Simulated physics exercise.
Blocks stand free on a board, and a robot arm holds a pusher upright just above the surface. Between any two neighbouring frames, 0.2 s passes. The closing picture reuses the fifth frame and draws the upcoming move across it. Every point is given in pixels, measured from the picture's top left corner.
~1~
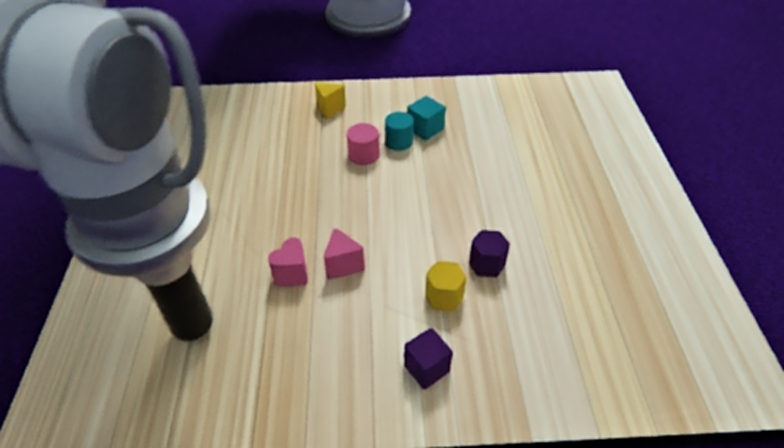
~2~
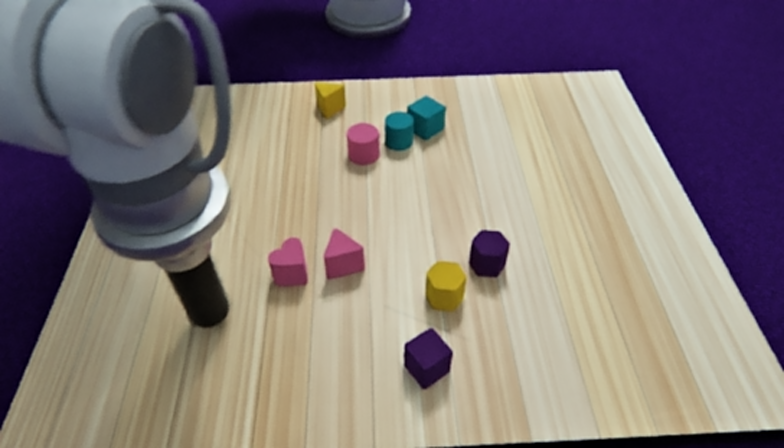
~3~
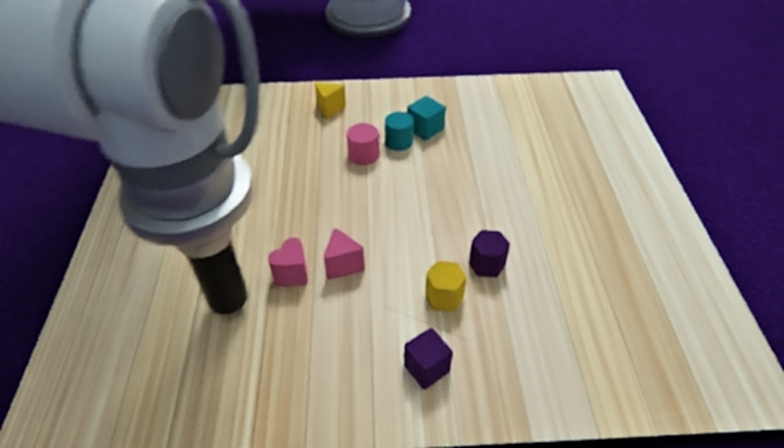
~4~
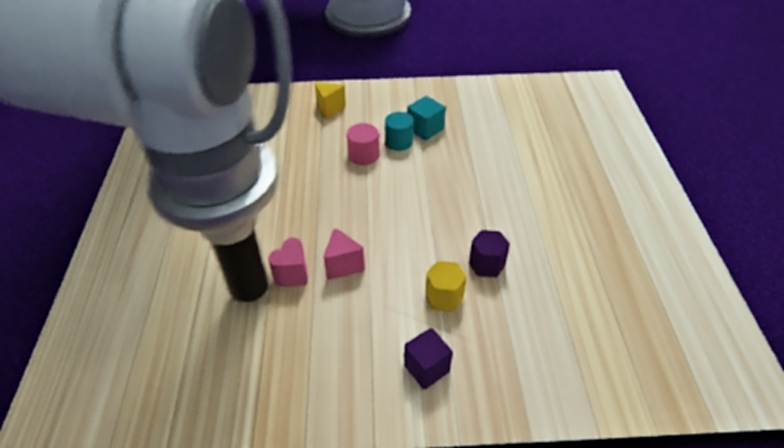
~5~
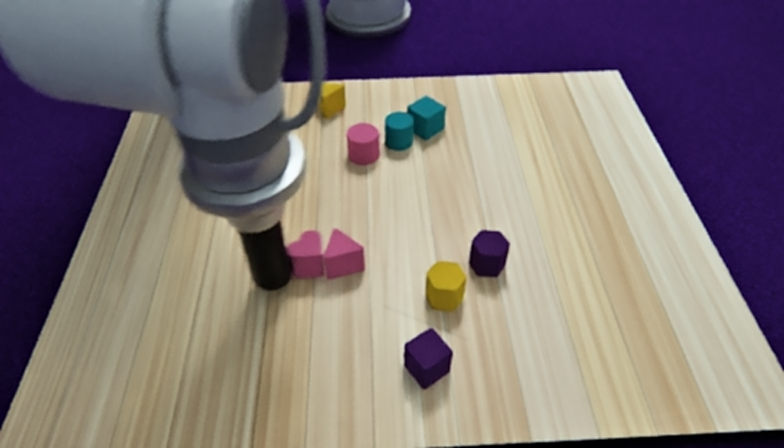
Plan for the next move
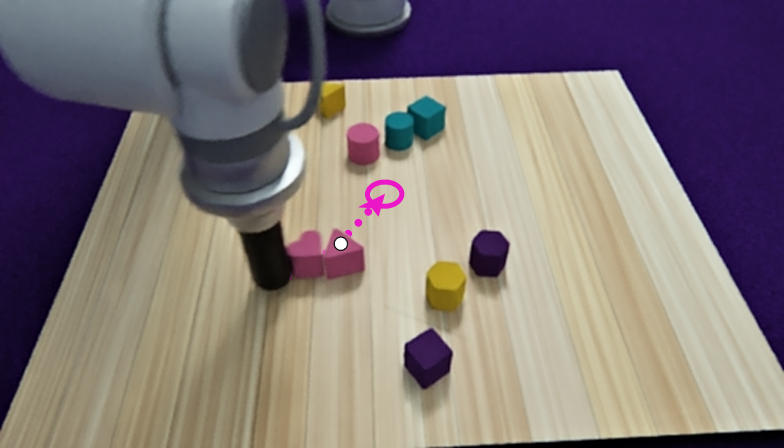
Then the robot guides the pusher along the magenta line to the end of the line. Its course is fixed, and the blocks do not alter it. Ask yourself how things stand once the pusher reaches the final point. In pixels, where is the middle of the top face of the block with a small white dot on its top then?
Just about (386, 240).
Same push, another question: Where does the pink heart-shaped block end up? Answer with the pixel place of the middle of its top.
It sits at (385, 212).
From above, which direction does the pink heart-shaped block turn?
From above, it looks like the pink heart-shaped block goes clockwise.
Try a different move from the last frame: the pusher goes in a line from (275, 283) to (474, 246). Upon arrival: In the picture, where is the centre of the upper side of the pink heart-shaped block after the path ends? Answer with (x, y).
That would be at about pixel (484, 197).
The line goes from (275, 283) via (322, 257) and (357, 225), ending at (385, 194); the dot is on the pink triangle.
On the path given first. One third of the way, pusher (321, 248); pink heart-shaped block (357, 227), turned 45° clockwise; pink triangle (378, 240), turned 25° clockwise.
Two thirds of the way, pusher (356, 216); pink heart-shaped block (385, 212); pink triangle (385, 240), turned 50° clockwise.
At the end, pusher (384, 185); pink heart-shaped block (385, 212), turned 130° clockwise; pink triangle (385, 240), turned 50° clockwise; pink round block unmoved.
